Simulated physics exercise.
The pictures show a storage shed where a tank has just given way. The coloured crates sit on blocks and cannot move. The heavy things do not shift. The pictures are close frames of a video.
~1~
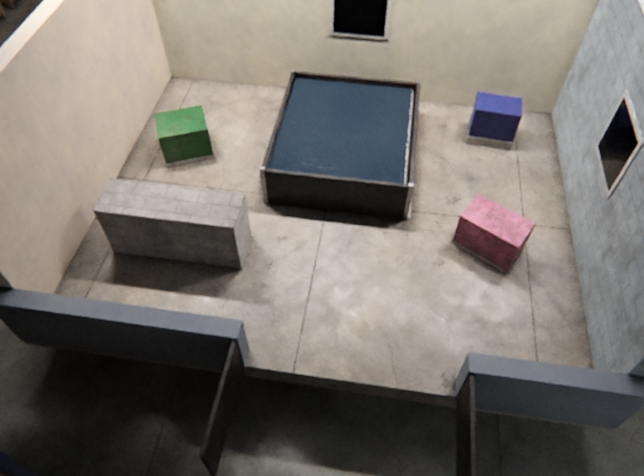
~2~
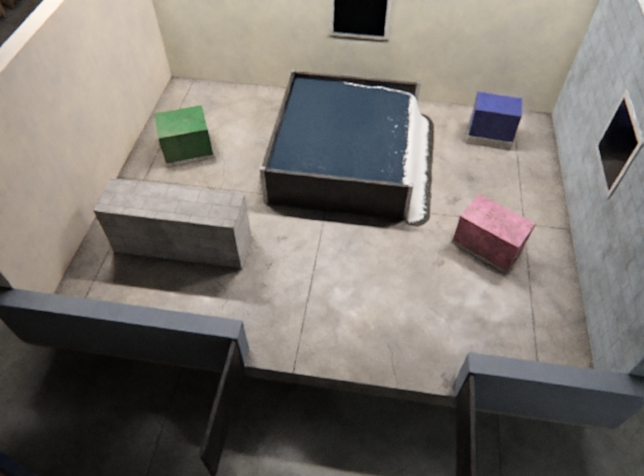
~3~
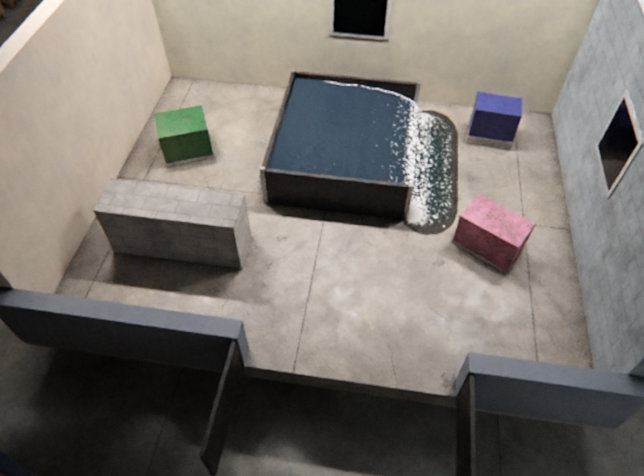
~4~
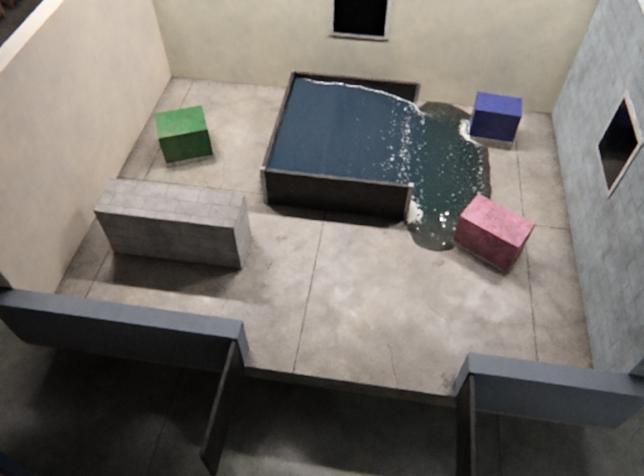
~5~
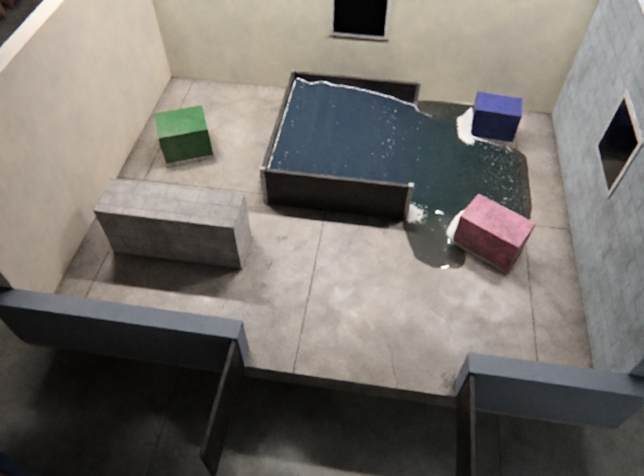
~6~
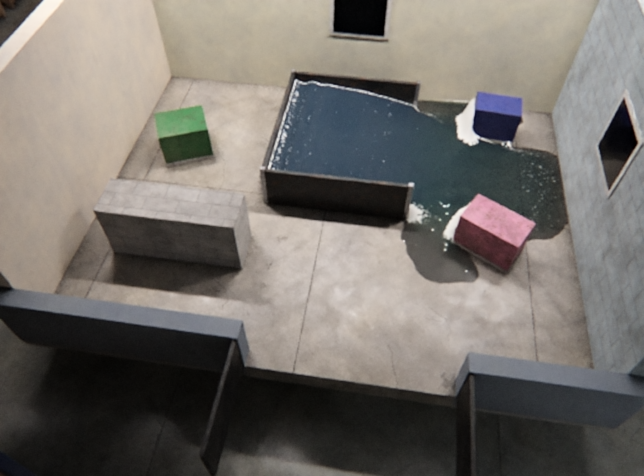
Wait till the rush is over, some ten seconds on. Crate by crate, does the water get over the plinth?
In the end: The blue crate gets wet; the pink crate gets wet; the green crate gets wet.
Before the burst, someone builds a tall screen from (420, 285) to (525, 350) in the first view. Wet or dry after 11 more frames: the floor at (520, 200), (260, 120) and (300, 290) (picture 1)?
One after the other: Awash, free of water, clear.
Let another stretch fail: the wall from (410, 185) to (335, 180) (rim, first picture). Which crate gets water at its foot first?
It is the one in pink.
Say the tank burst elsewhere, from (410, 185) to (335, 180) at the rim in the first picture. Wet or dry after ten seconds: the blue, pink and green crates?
In short: Blue crate is safe, pink crate is soaked, green crate is spared.
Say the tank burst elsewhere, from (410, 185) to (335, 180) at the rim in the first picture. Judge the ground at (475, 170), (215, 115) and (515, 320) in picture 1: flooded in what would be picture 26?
In turn: No water, free of water, wet.
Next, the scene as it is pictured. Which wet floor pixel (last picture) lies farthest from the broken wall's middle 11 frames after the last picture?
I would point to (589, 397).
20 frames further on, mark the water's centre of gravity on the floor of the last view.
I would point to (455, 191).
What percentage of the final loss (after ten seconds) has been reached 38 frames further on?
Roughly 50 per cent.
A moment on, water covers 25 % of the floor; the blue crate water round its plinth, the pink crate water round its plinth, the green crate not reached.
Next, water covers 45 % of the floor; the blue crate water round its plinth, the pink crate water round its plinth, the green crate not reached.
Then, water covers 50 % of the floor; the blue crate water round its plinth, the pink crate water round its plinth, the green crate not reached.
Later, water covers 85 % of the floor; the blue crate water round its plinth, the pink crate water round its plinth, the green crate water round its plinth.
In the end, water covers 100 % of the floor; the blue crate was topped, the pink crate was topped, the green crate was topped.
